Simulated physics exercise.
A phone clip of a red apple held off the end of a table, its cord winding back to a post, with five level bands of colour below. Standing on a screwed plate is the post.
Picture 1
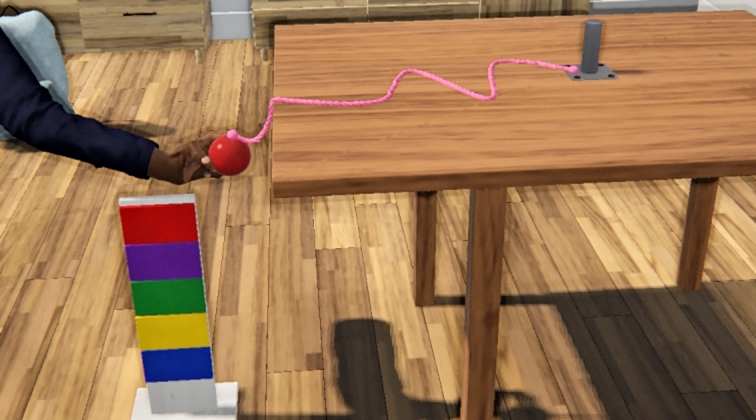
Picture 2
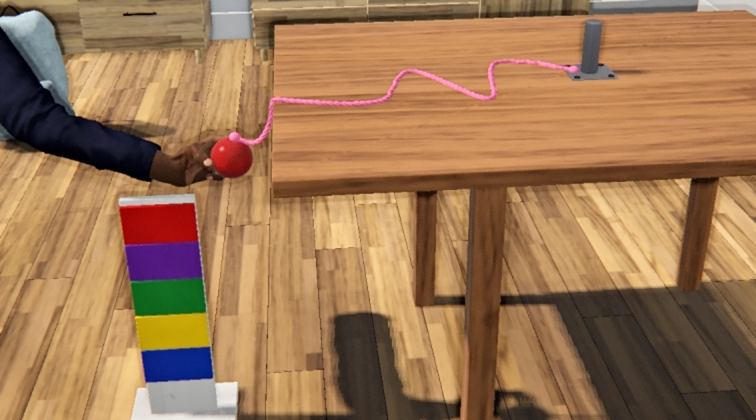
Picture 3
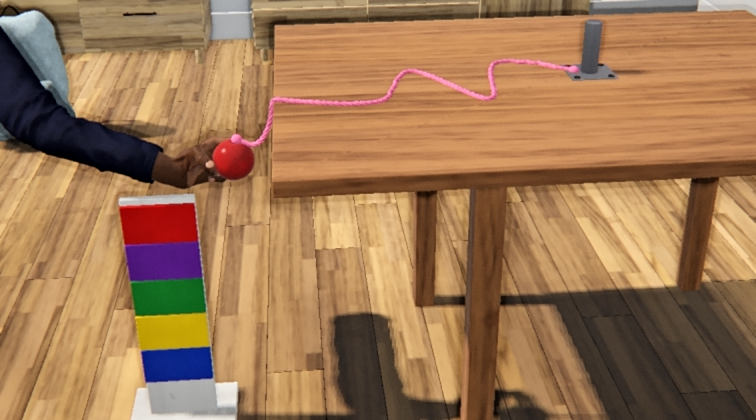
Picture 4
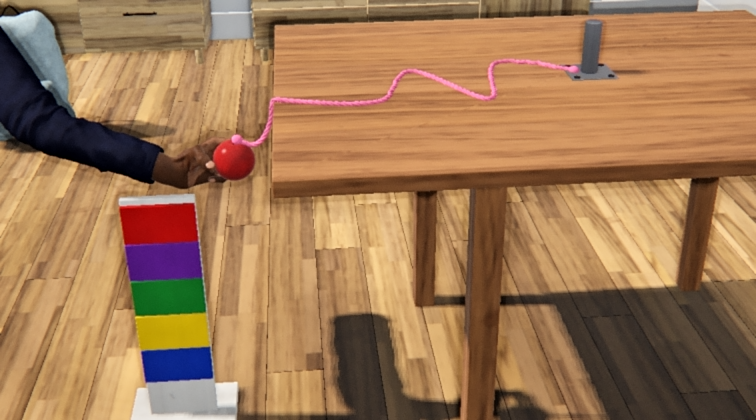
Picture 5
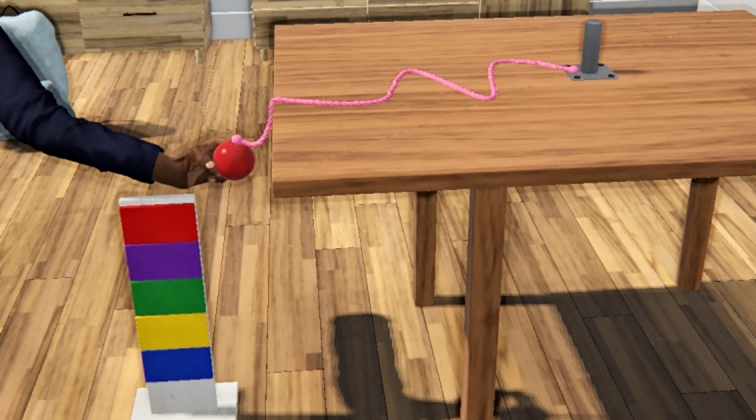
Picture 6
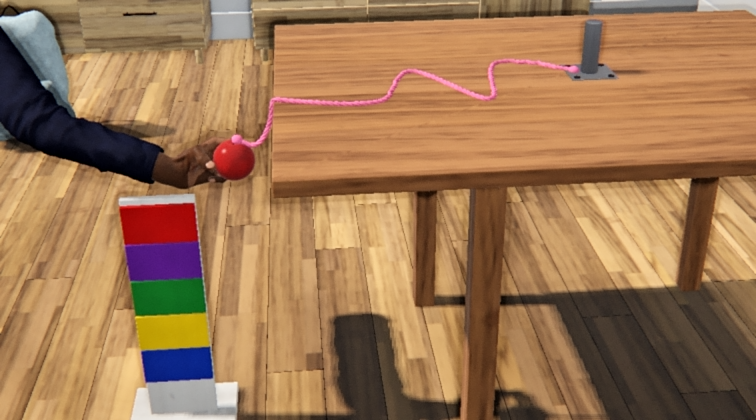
In this clip, a hand holds a red ball-like object beside a wooden table, above and right of a colour-banded board, shifting it very slightly before keeping it still, while a pink cord winds across the tabletop to a grey post.
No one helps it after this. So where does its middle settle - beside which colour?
Beside blue.
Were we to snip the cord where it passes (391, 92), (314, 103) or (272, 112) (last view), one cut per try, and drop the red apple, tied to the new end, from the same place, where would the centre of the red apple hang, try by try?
One spot per try: (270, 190), (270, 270), and (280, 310).
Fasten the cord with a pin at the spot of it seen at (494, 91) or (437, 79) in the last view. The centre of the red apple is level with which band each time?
Results, in sequence: Green / purple.
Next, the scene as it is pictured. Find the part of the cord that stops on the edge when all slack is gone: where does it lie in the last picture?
You'll find it somewhere near (414, 72).
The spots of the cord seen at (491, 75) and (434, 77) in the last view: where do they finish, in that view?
To (453, 82) for the first and to (300, 94) for the second.
Early on, apple near (295, 335); level with yellow.
Midway, apple near (288, 348); level with blue.
Finally, apple near (296, 352); level with blue. The cord holds its middle at blue.
